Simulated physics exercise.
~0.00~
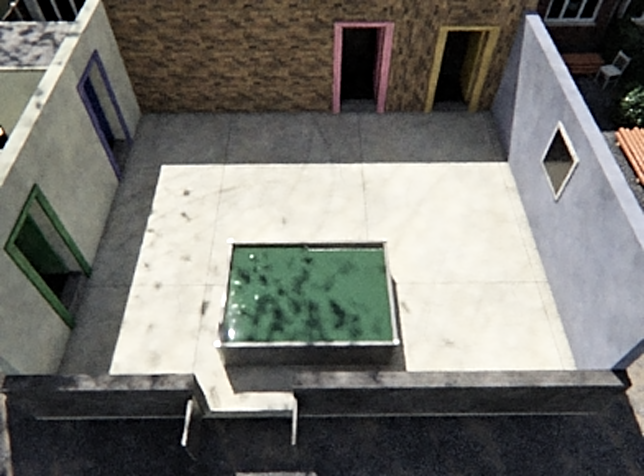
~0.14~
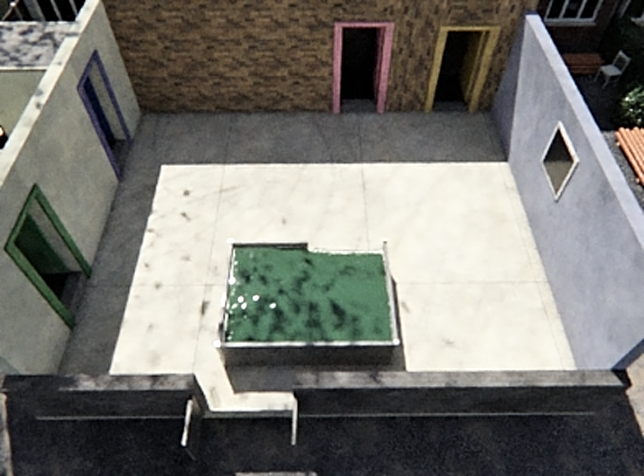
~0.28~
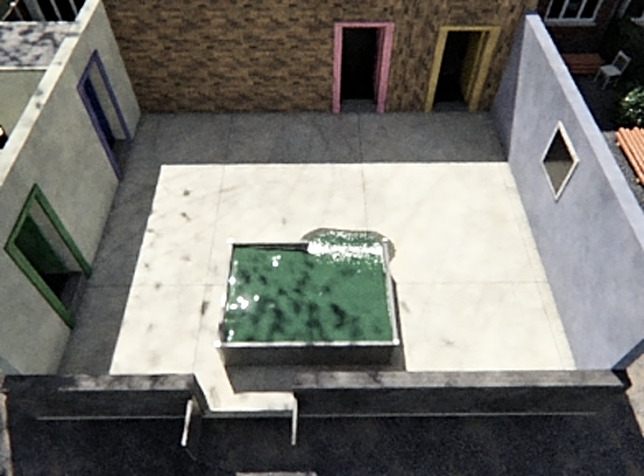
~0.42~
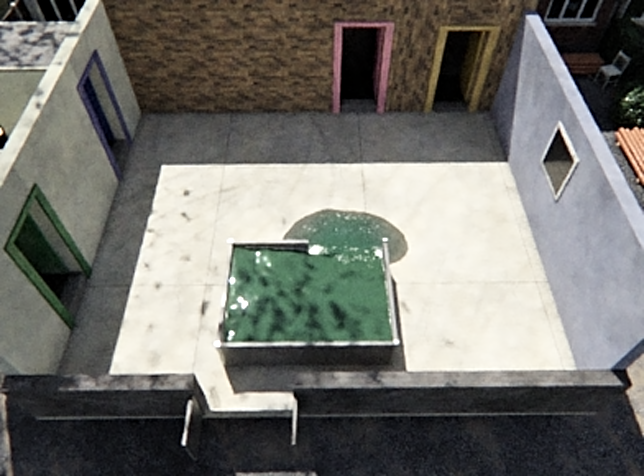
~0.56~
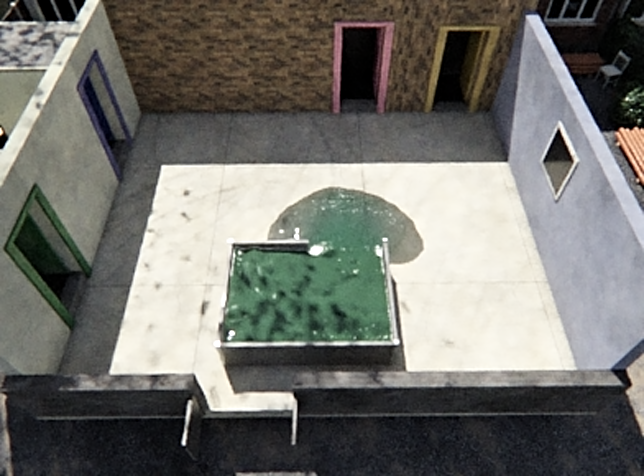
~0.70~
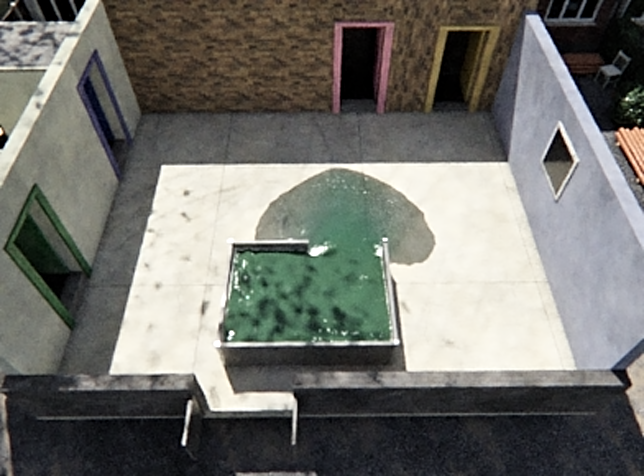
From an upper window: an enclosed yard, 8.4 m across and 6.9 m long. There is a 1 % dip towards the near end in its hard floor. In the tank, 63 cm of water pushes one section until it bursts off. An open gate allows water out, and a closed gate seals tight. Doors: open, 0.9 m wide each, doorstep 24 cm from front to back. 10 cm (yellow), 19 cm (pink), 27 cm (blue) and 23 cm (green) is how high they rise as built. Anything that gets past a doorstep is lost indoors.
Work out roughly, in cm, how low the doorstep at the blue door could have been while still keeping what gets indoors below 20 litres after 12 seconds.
No lower than about 7 cm.
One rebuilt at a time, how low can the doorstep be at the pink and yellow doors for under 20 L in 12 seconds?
About 17 cm at pink and 14.5 cm at yellow.
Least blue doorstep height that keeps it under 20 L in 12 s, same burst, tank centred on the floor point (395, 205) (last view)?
Roughly 6.5 centimetres.
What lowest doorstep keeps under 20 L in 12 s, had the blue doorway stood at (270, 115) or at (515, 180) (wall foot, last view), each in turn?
About 11.0 cm for the first and 8.0 cm for the second.
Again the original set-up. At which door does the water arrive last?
Green.
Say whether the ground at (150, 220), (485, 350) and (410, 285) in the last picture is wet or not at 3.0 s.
In order: Untouched, untouched, untouched.
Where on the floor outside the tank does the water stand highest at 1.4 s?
Near pixel (363, 261).
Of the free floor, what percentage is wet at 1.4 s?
25 %.
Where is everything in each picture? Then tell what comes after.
Still water, 63 cm deep, in the tank at (308, 291); the blue door at (110, 126) is dry, in the first picture.
The gap is on the far side, the front 0.3 m out at a hidden place; the back of the tank holds 63 cm, in the second picture.
The gap is on the far side, the front 0.8 m out at (321, 232); the back of the tank holds 63 cm, in the third picture.
The gap is on the far side, the front 1.3 m out at (324, 213); the back of the tank holds 63 cm, in the fourth picture.
Water pours out on the far side and has run 1.9 m, to (326, 191); about 6 cm deep outside, 62 cm at the back, in the fifth picture.
Water pours out on the far side and has run 2.5 m, to (340, 170); about 5 cm deep outside, 58 cm at the back; 3.6 m in a straight line remain to the blue door at (110, 126), in the sixth picture.
After 1.4 s water covers 25 % of the floor, deepest (38 cm) near (363, 261); it has not reached the blue door.
After 3.0 s water covers 45 % of the floor, deepest (38 cm) near (487, 112); it has not reached the blue door.
After 12.0 s water covers 100 % of the floor, deepest (12 cm) near (166, 395); 7 cm at the blue door, 0 litres in over its 27 cm doorstep.
At the blue door as built, the water arrived by 4.3 s and peaked near 11 cm at 6.0 s.
With a doorstep of 6 cm, 34 litres would have come in within the 12 s; with 8 cm, 11 litres. So under 20 litres takes about 7 cm.
